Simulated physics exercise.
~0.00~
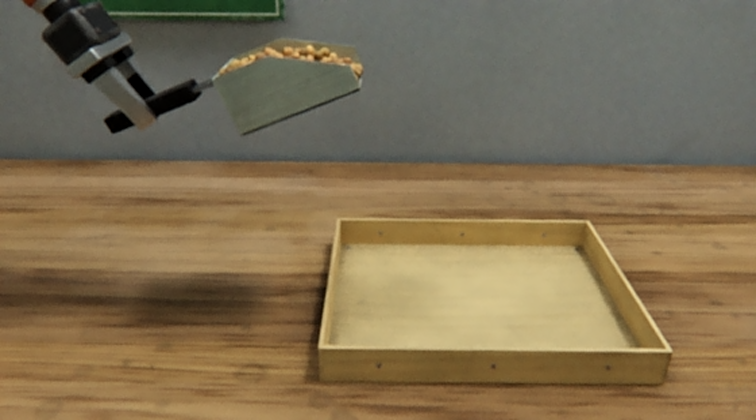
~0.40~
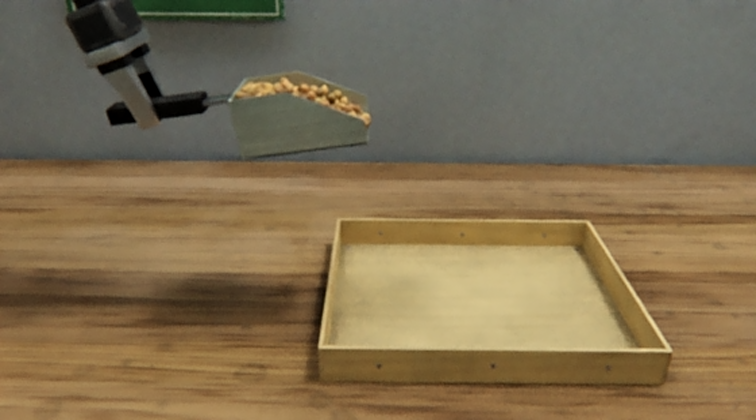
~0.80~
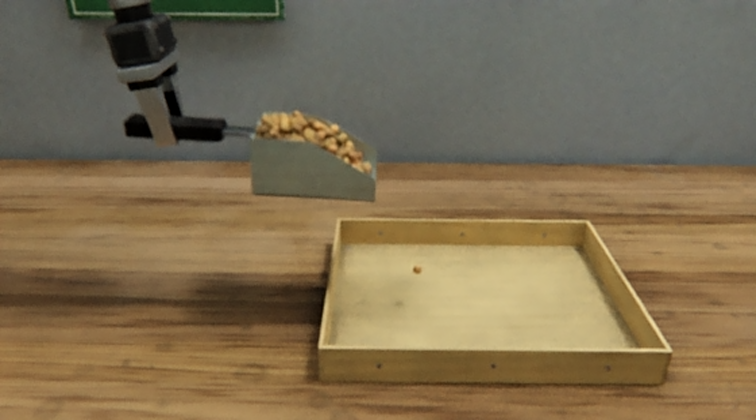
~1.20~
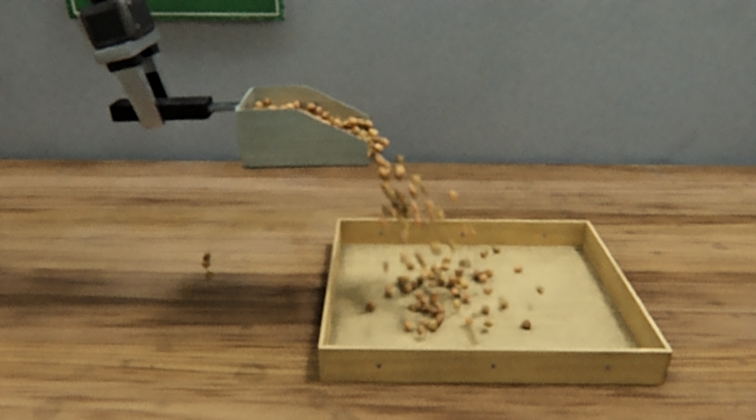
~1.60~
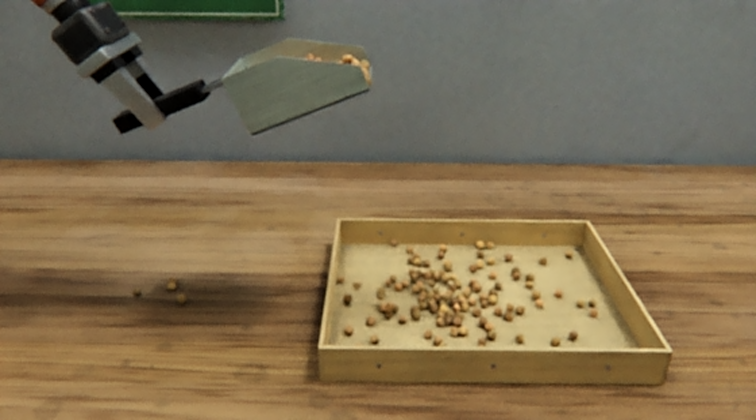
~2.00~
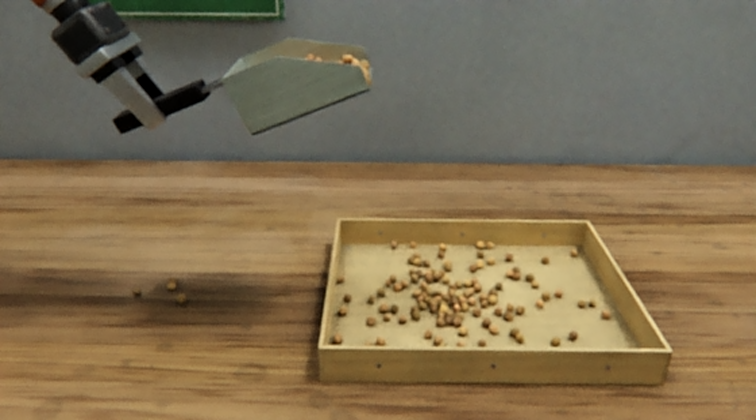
Chickpeas spilling from a scoop as a robot arm lowers, lifts and tips it back, leaving many scattered across a wooden tray.
